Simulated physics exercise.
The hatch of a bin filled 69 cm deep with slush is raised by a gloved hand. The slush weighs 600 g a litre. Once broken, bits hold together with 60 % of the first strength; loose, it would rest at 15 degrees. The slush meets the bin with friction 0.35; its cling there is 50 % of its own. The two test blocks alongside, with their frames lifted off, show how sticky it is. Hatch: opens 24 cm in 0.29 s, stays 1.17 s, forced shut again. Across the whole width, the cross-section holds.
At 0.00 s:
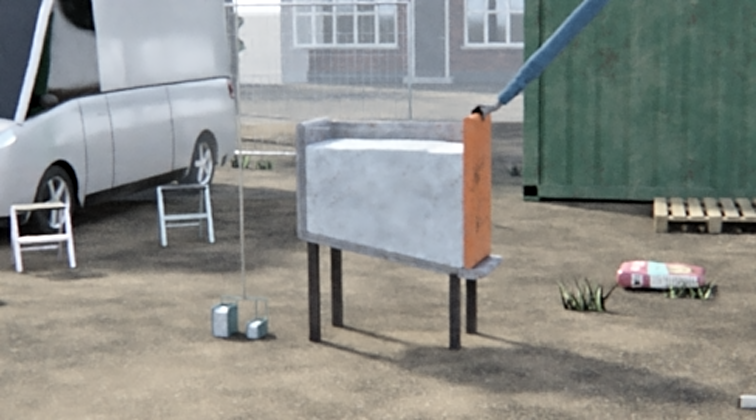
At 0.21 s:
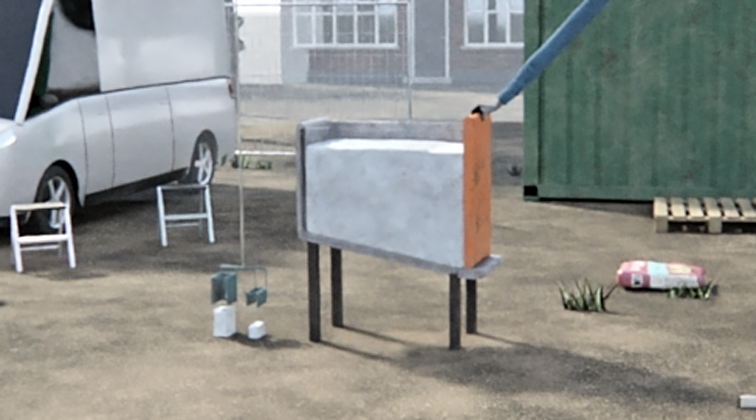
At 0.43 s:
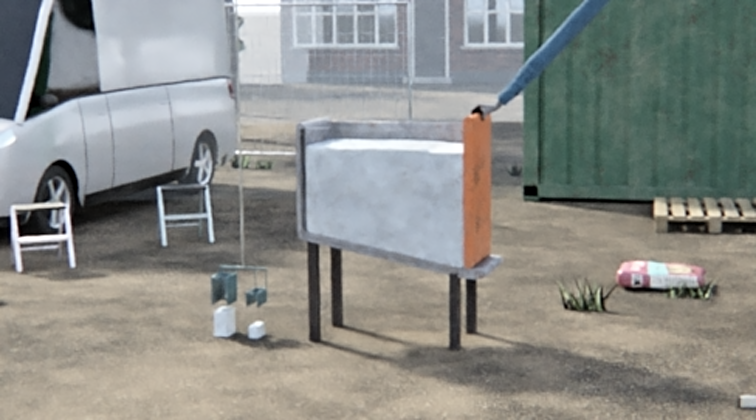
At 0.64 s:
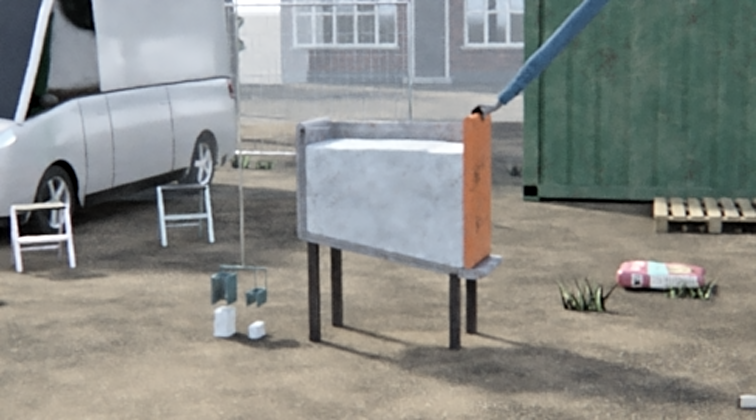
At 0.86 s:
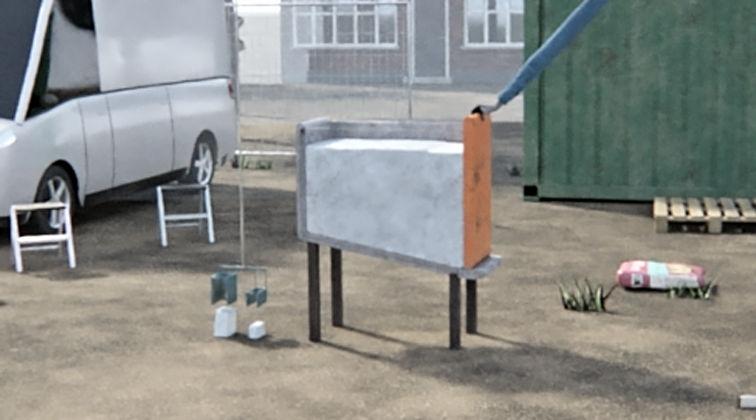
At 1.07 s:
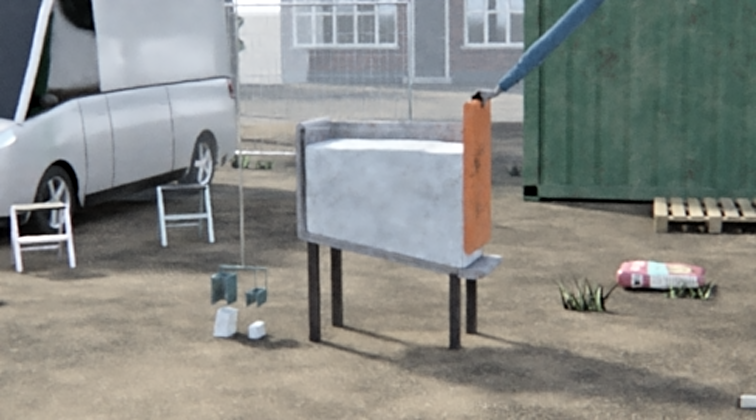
To begin with, a blue-sleeved arm holds the orange hatch at the right end of a legged bin of pale slush, while casings rise off two small white blocks on the left. The casings then hang above the blocks, and finally the hand raises the hatch slightly as the slush stays still.
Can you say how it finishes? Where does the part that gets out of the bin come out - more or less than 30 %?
Result: Less.
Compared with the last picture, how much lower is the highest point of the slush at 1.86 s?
By my estimate, near 0 cm.
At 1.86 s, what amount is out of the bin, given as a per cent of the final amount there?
Around 30 percent.
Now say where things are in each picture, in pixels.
In the first frame, top of the hatch at (468, 122), not yet moved; highest point of the slush at (312, 146); test blocks 15 cm, 7.2 cm high (left to right).
In the second frame, top of the hatch at (468, 122), not yet moved; highest point of the slush at (312, 146); test blocks 15 cm, 7.2 cm high (left to right).
In the third frame, top of the hatch at (468, 122), not yet moved; highest point of the slush at (312, 146); test blocks 15 cm, 7.2 cm high (left to right).
In the fourth frame, top of the hatch at (468, 122), not yet moved; highest point of the slush at (312, 146); test blocks 15 cm, 7.2 cm high (left to right).
In the fifth frame, top of the hatch at (468, 122), not yet moved; highest point of the slush at (312, 146); test blocks 15 cm, 7.2 cm high (left to right).
In the sixth frame, top of the hatch at (468, 107), moved 7.9 cm; highest point of the slush at (312, 147); test blocks 15 cm, 7.2 cm high (left to right).
By 1.43 s, the hatch is 24 cm open and 0 % is out.
By 1.86 s, the hatch is 24 cm open and 6 % is out.
By 2.29 s, the hatch is 24 cm open and 13 % is out.
By 2.72 s, the hatch is 5.9 cm open and 18 % is out.
By 3.21 s, at the end, the hatch is shut and 19 % is out.
